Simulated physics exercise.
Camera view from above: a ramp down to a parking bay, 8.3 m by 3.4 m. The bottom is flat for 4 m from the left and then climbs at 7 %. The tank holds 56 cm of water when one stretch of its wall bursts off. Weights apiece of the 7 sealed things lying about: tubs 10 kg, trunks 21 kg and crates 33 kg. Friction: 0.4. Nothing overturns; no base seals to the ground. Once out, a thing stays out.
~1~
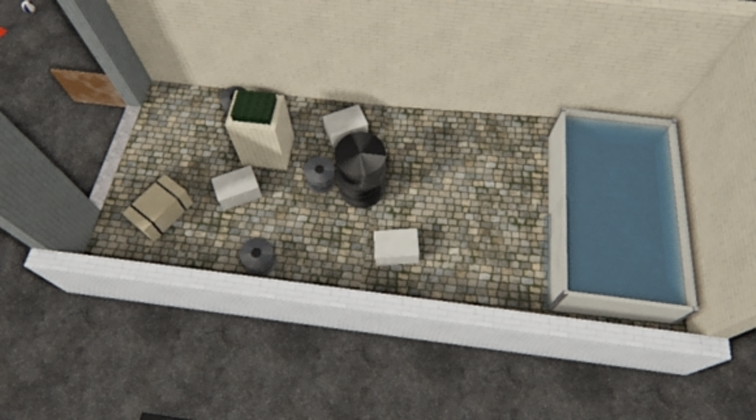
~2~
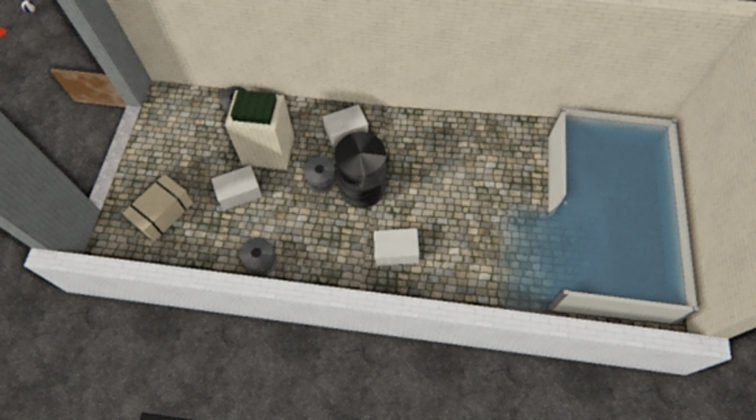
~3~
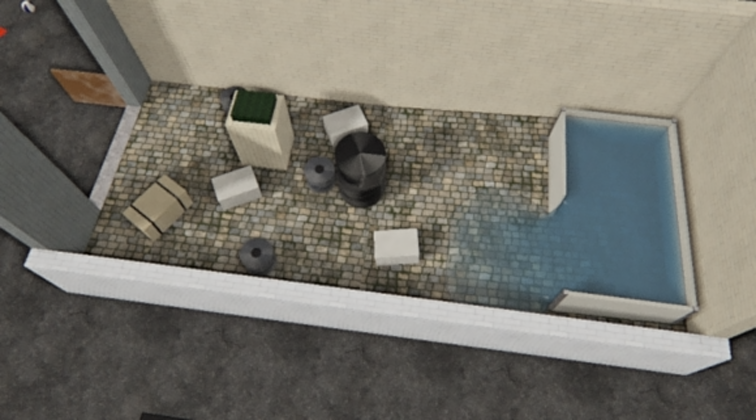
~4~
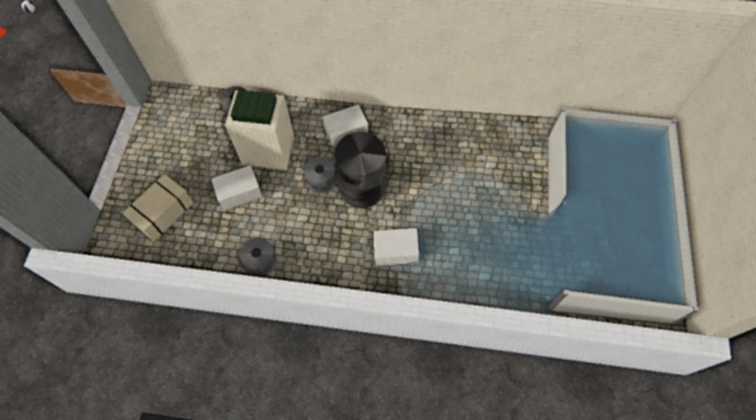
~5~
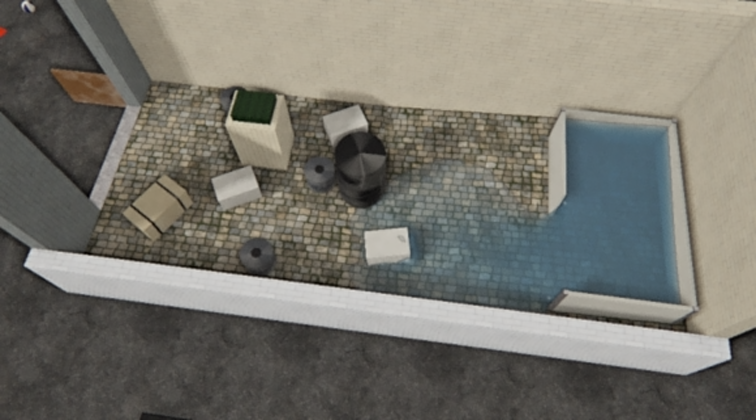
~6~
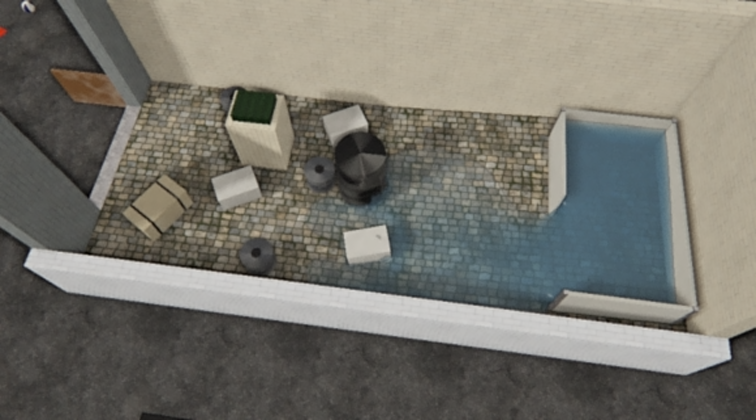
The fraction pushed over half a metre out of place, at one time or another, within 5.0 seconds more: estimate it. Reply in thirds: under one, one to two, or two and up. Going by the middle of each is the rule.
One to two thirds.
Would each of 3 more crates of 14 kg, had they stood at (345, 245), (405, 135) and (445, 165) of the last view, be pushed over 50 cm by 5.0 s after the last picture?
In sequence: Exceeds it / falls below it / falls below it.
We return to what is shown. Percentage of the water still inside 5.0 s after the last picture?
About 66 in a hundred parts of the water.
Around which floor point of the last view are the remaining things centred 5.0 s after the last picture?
I'd say about (273, 134) in the last view.
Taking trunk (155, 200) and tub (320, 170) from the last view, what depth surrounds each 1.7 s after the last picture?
First roughly 5 cm, second roughly 5 cm.
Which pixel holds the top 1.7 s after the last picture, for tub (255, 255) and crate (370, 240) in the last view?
Somewhere around (131, 180) and (157, 194).
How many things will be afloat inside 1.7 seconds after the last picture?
Tally: 1 of them.
Then, 0.4 s after the last picture 1 of 7 are over 50 cm from their spots; 0 afloat.
Then, 1.7 s after the last picture 4 of 7 are over 50 cm from their spots; 1 afloat.
Then, 3.2 s after the last picture 4 of 7 are over 50 cm from their spots; 0 afloat.
Then, 5.0 s after the last picture 4 of 7 are over 50 cm from their spots, and 4 have been at some point; 1 afloat.
